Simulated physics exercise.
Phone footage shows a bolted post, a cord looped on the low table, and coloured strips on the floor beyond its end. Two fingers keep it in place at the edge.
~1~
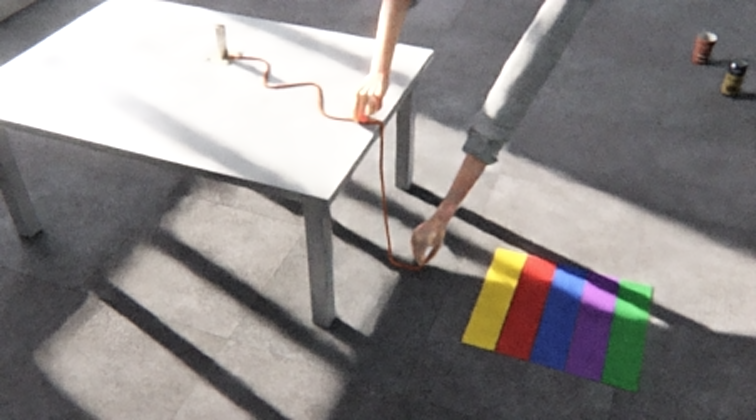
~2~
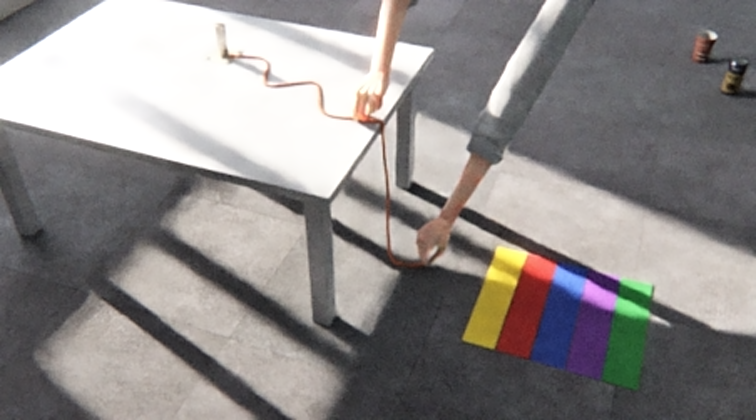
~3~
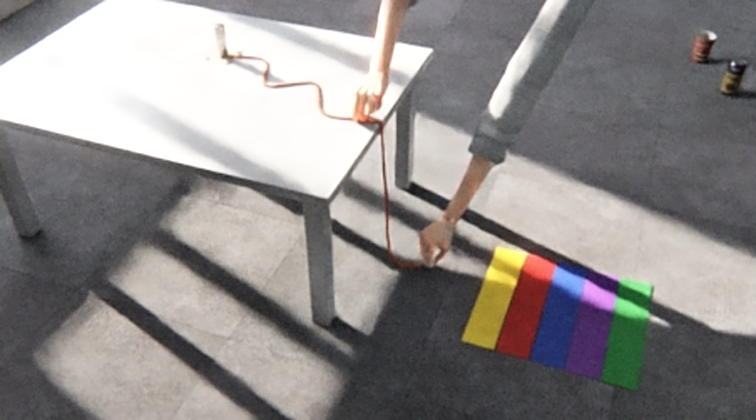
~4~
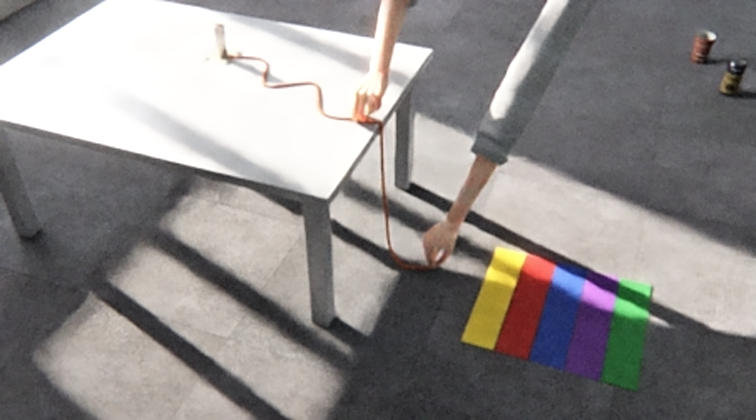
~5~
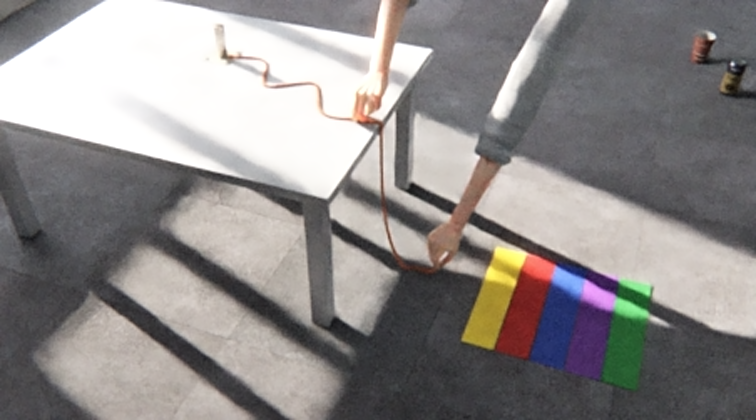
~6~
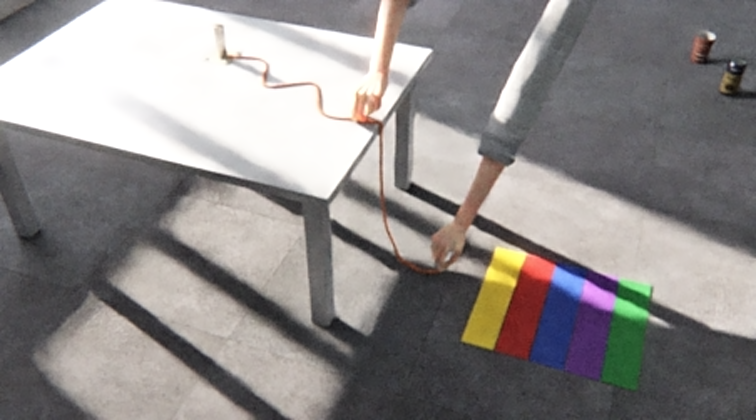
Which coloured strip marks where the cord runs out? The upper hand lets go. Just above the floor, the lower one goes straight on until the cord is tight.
Purple.
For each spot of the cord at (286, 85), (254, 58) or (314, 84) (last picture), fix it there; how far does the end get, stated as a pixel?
That would be (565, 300) for the first, (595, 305) for the second and (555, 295) for the third.
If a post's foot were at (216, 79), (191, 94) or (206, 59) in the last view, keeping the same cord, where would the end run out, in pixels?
Going by the last picture, roughly (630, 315), (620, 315) and (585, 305).
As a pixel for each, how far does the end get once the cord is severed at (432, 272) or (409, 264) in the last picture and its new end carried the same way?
Taking the tries in order, the answers are (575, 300) and (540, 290).
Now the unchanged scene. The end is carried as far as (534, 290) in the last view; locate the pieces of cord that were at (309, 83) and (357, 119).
You'll see them at (333, 96) and then at (395, 151).
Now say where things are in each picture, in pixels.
End (424, 262); yellow (484, 327); red (517, 337); blue (552, 347); purple (586, 356); green (622, 367), in the first frame.
End (429, 262); cord through (262, 59) (284, 85) (320, 106) (382, 129) (388, 190) (389, 247), in the second frame.
End (432, 263), in the third frame.
End (436, 265); cord through (261, 60) (283, 86) (319, 106) (381, 129) (384, 190) (390, 248), in the fourth frame.
End (440, 266), in the fifth frame.
End (444, 267); cord through (261, 60) (283, 86) (319, 106) (381, 129) (382, 190) (396, 249), in the sixth frame.
Soon after, end near (534, 290); over red.
Then, end near (576, 301); over blue.
At full stretch, end near (602, 308); over purple. It gets as far as the purple strip.
